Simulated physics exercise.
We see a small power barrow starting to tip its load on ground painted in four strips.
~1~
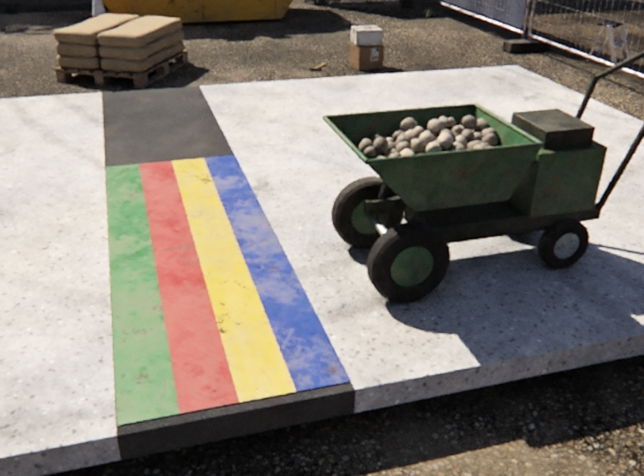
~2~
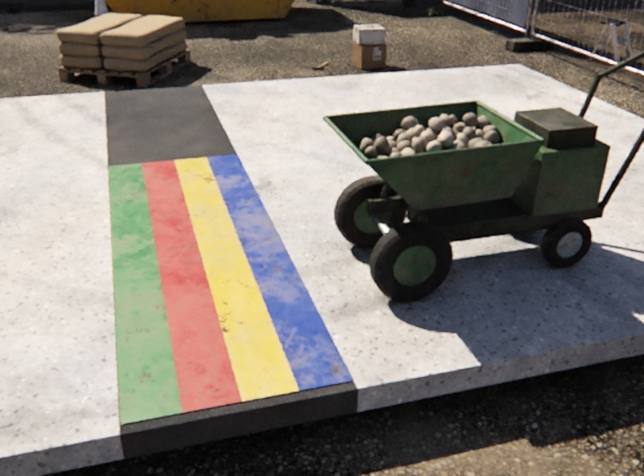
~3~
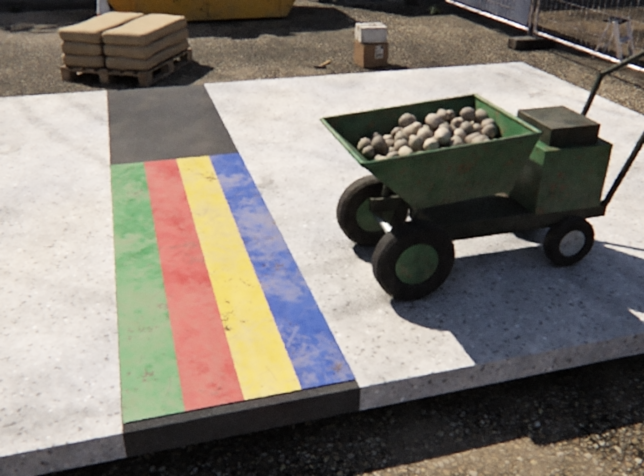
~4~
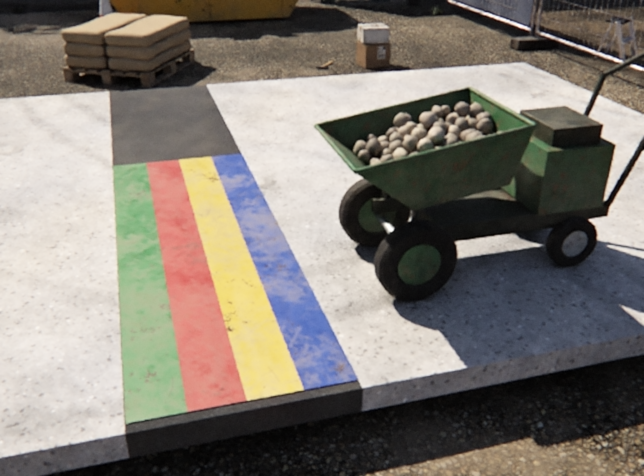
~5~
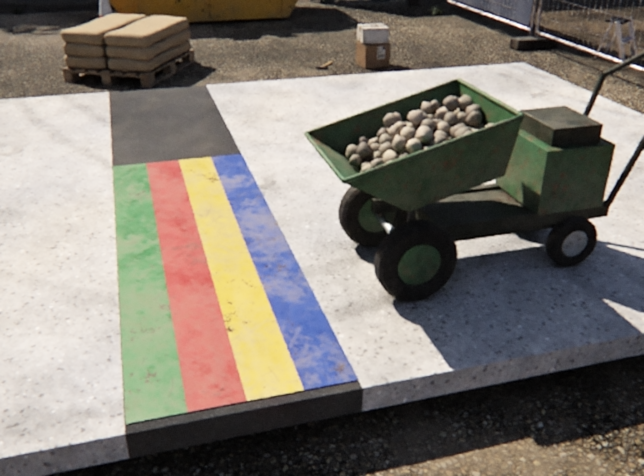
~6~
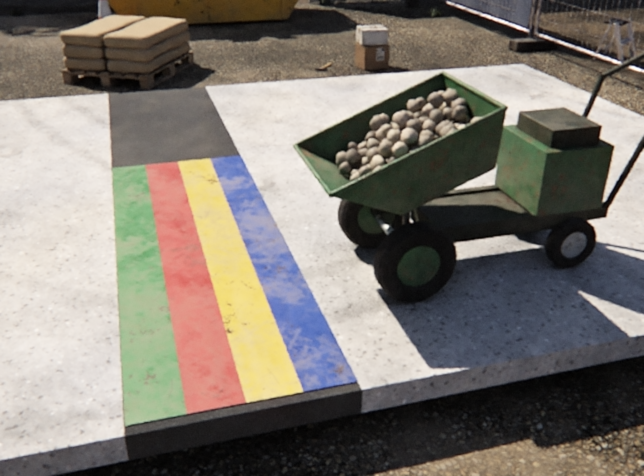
On a pale slab beside green, red, yellow and blue strips, a green barrow's skip of rounded stones gradually tilting left.
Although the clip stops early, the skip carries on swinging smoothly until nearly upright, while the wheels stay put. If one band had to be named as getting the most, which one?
I would name yellow.
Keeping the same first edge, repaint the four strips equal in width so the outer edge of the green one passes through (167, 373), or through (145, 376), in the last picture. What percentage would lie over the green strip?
Roughly 10 % and 10 %.
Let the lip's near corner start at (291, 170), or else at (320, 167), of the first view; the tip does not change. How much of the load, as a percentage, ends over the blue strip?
It comes out near 0 in a hundred for the first and near 0 in a hundred for the second.
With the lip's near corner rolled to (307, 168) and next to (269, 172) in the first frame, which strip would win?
Well, from the first place it would be the red strip, and from the second the green one.
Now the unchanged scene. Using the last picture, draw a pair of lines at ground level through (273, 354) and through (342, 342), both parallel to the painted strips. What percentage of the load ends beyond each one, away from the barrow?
In order, some 50 % then some 70 %.
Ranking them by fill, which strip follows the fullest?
I'd say the strip in red.
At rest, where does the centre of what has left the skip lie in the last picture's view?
At about (222, 288), give or take.
Soon, skip tipped steeply; all in the skip.
A while on, skip tipped right over; about half in the skip; a small part over the blue strip; about a third over the yellow strip; a small part over the red strip.
Towards the end, skip tipped right over; about a third in the skip; a small part over the blue strip; about a third over the yellow strip; about a quarter over the red strip; a small part over the green strip; a stray few off the paint.
Finally, skip tipped right over; about a third in the skip; a small part over the blue strip; about a third over the yellow strip; about a quarter over the red strip; a small part over the green strip; a stray few off the paint.
